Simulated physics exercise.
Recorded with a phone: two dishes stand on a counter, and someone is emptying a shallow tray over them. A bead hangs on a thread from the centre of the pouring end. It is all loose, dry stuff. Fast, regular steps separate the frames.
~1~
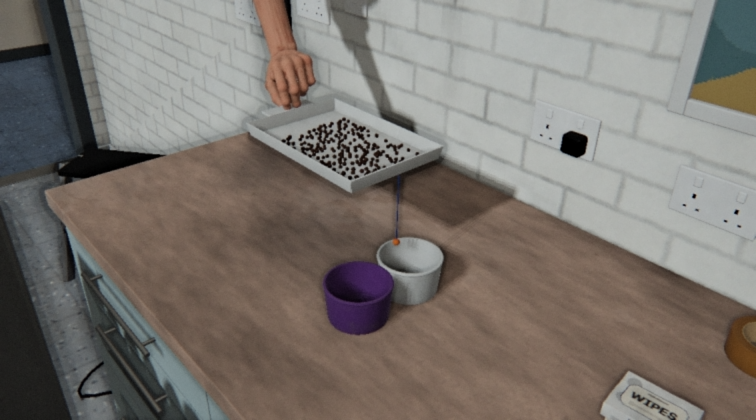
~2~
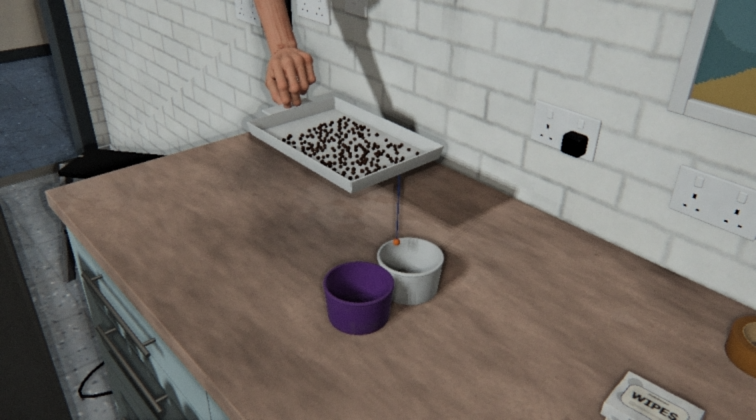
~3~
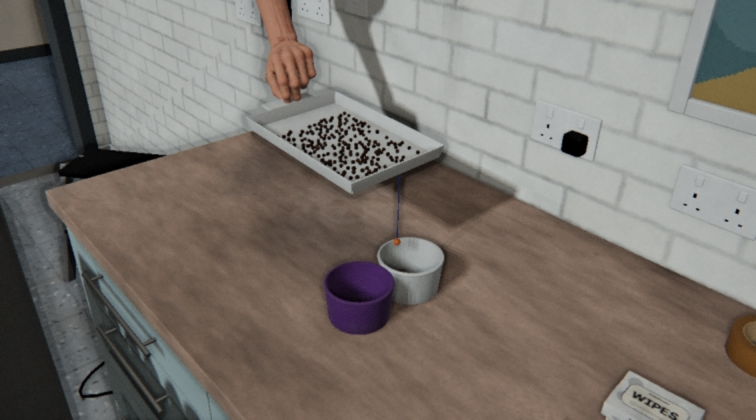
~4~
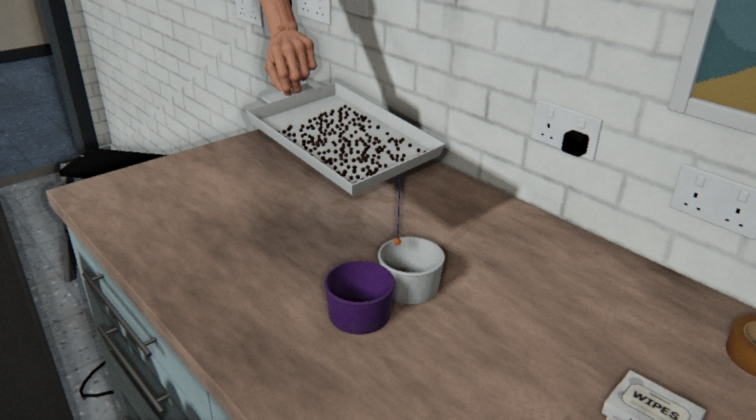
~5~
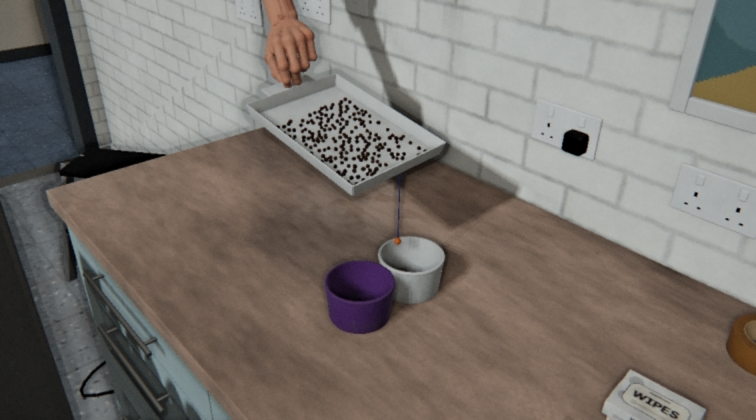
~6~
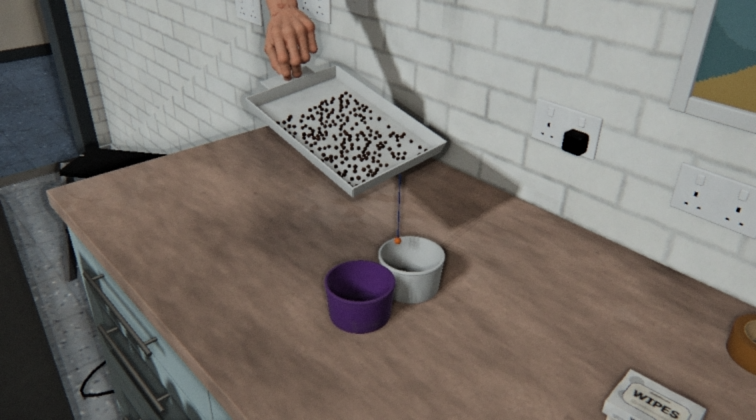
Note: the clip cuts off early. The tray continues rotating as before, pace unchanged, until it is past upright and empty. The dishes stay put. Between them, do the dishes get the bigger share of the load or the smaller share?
The dishes will gather the main share.
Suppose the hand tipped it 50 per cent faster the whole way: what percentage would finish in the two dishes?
About 100 %.
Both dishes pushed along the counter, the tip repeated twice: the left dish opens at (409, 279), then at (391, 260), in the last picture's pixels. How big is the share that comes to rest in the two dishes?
That makes 10 per cent, followed by 20 per cent.
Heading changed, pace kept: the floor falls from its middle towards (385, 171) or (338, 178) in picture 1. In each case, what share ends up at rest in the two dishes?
Near 60 % and 90 %.
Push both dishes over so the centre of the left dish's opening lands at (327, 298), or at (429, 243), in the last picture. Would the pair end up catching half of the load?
The bulk of it and then Short of half.
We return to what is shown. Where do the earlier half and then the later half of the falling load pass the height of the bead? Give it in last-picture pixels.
At (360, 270) for the first part, then at (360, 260) for the others.
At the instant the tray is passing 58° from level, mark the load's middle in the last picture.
Somewhere about (362, 173).
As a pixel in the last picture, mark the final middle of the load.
Near pixel (359, 310).
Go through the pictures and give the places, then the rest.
The first picture shows corners of the pouring end (351, 179) and (439, 146), level; middle of the load (345, 147), allspice berries; left dish (381, 312); right dish (432, 283); bead on its thread (396, 242).
The second picture shows corners of the pouring end (352, 180) and (439, 146), level; middle of the load (345, 146).
The third picture shows corners of the pouring end (352, 181) and (440, 145), tipped barely, lowest at the left corner; middle of the load (345, 144).
The fourth picture shows corners of the pouring end (353, 182) and (441, 143), tipped a little, lowest at the left corner; middle of the load (346, 140).
The fifth picture shows corners of the pouring end (353, 184) and (441, 142), tipped a little, lowest at the left corner; middle of the load (346, 136).
The sixth picture shows corners of the pouring end (353, 185) and (442, 141), tipped a little, lowest at the left corner; middle of the load (346, 134); left dish (382, 310); right dish (434, 281).
Just after the last frame, tray tipped steeply; almost all on the tray; just a few in the air.
A moment on, tray tipped right over; roughly half on the tray; roughly a quarter in the left dish; roughly a third in the air.
Further on, tray tipped past a quarter turn; almost all in the left dish; just a few in the right dish; just a few outside both.
When it is over, tray tipped past a quarter turn; almost all in the left dish; just a few in the right dish; just a few outside both.
